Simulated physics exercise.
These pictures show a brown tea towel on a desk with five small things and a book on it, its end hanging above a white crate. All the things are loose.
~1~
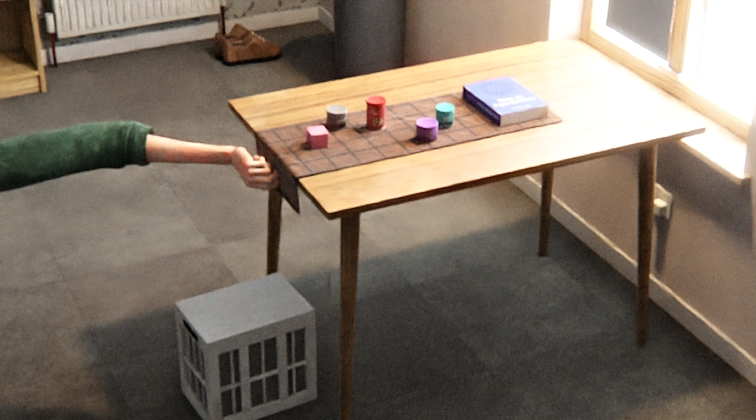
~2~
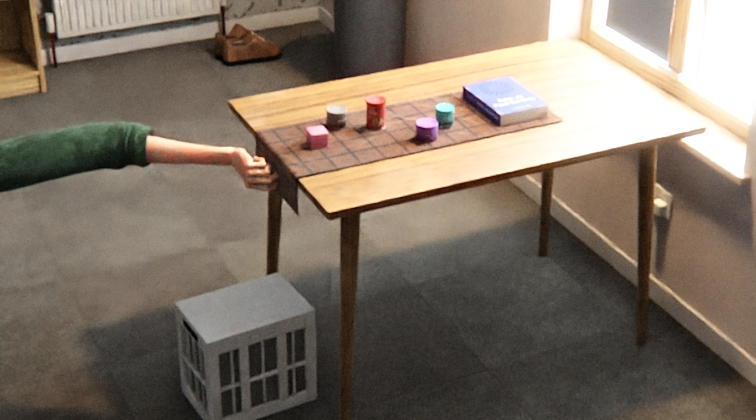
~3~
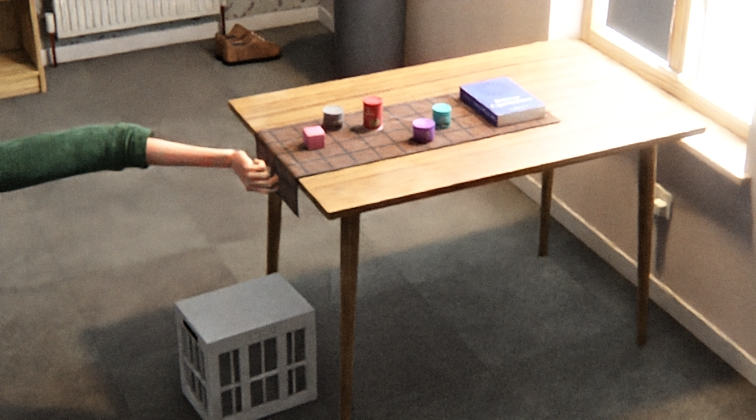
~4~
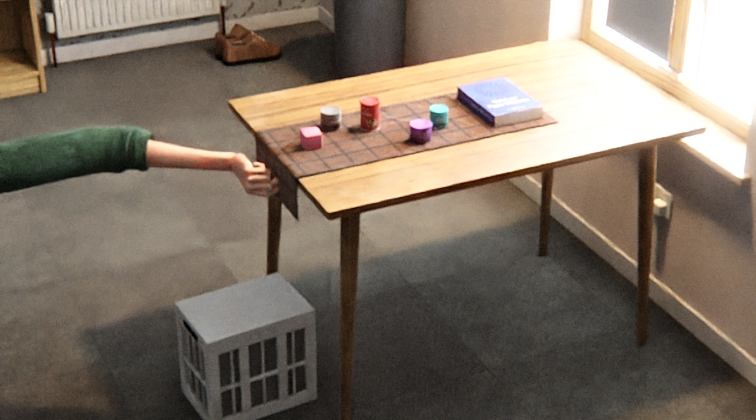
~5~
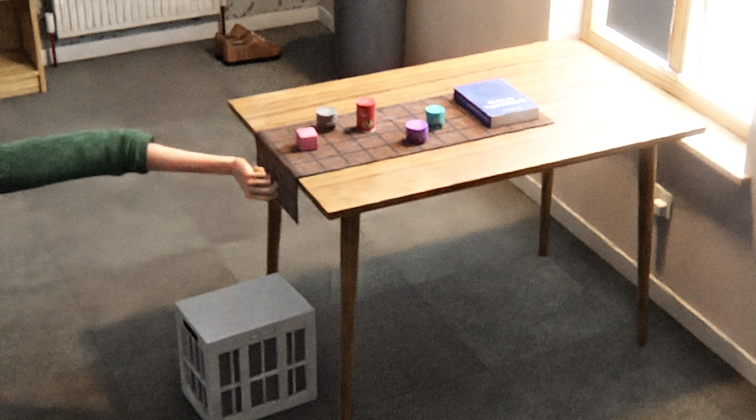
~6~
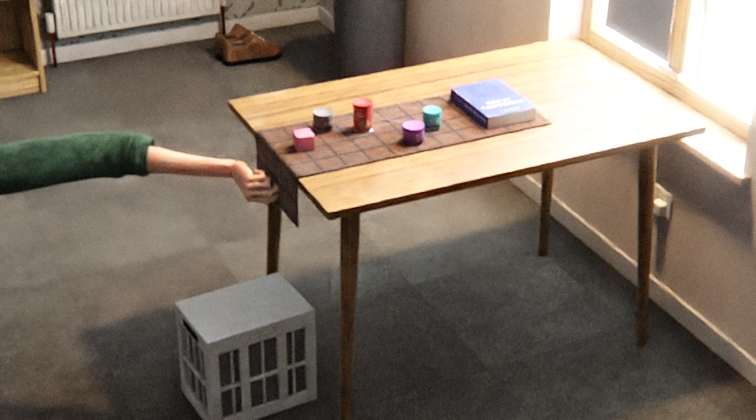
A hand slowly pulls a brown cloth leftward over a table edge, shifting the objects on it.
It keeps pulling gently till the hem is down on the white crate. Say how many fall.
The count of fallen things is three.
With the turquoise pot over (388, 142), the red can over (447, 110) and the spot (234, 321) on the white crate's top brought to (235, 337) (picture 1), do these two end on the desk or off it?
The turquoise pot comes down, the red can remains up.
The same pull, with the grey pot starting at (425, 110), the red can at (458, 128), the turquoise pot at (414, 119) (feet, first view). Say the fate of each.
The grey pot does not fall; the red can remains up; the turquoise pot holds on.
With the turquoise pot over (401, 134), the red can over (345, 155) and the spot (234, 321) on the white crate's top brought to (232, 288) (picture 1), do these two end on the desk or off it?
The turquoise pot remains up; the red can comes down.
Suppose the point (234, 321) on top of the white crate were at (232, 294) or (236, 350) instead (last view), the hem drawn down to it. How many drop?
In that case 2 and 4.
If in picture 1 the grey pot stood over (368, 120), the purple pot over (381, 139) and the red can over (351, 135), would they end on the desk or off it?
The grey pot goes over; the purple pot is carried off; the red can goes over.
Soon after, hem near (277, 253); pink cube gone.
After that, hem near (276, 284); pink cube and grey pot gone.
In the end, hem on the crate; pink cube, grey pot and red can gone. It carries off three.
